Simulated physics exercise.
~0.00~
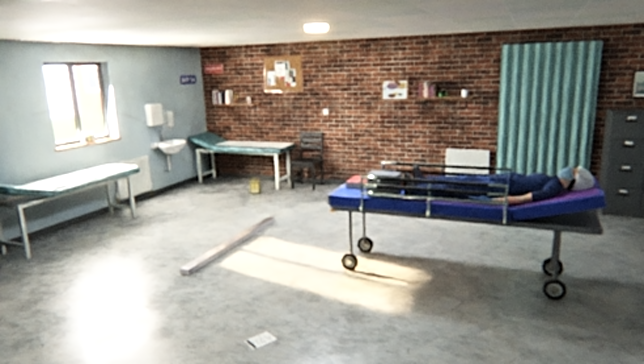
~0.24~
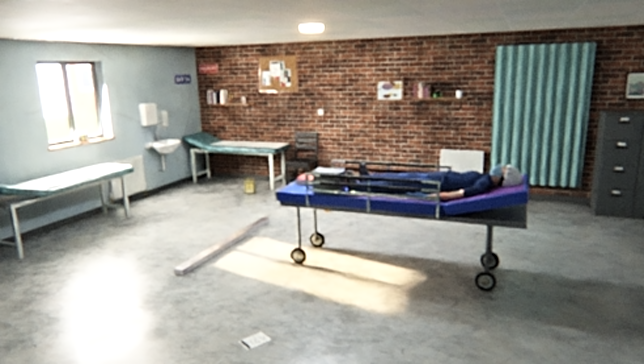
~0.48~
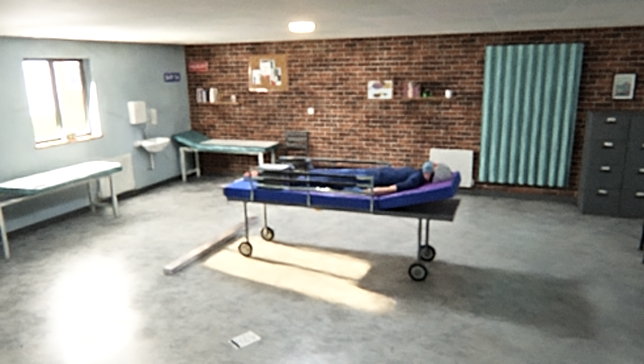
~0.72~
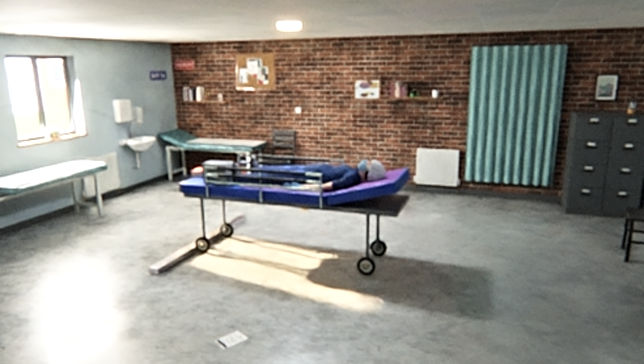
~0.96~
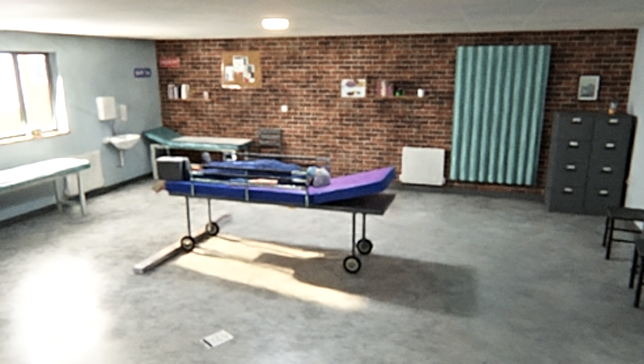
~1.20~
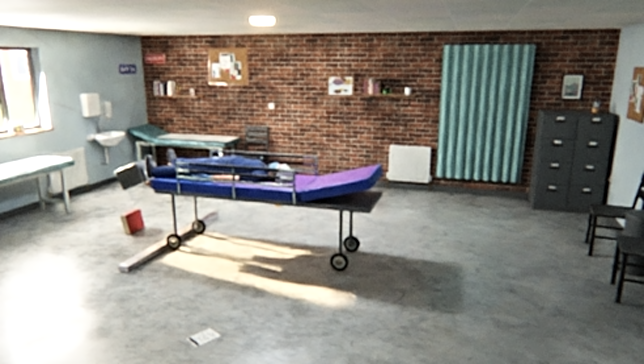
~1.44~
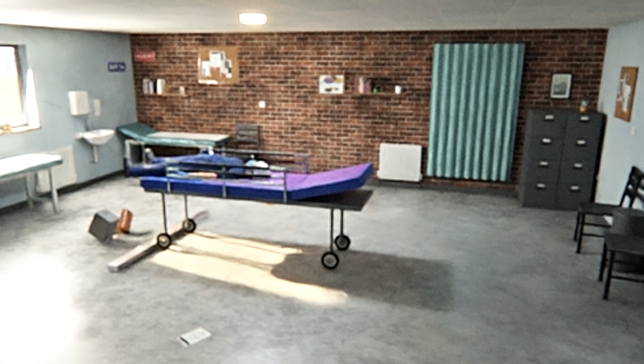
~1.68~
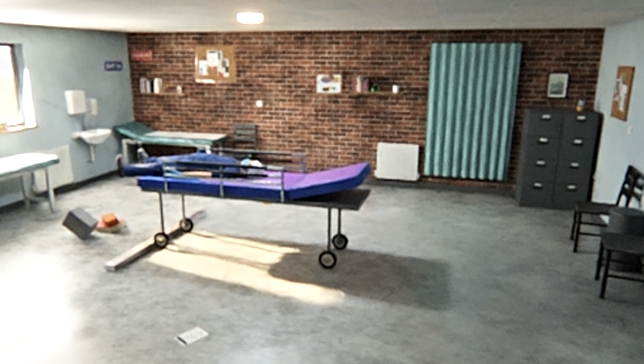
A blue ward trolley carrying a person lying flat rolled left across a clinic room and stopped at a low sill, but the person kept sliding left until their feet passed the trolley's end, while a grey monitor and small red and orange items tumbled to the floor.
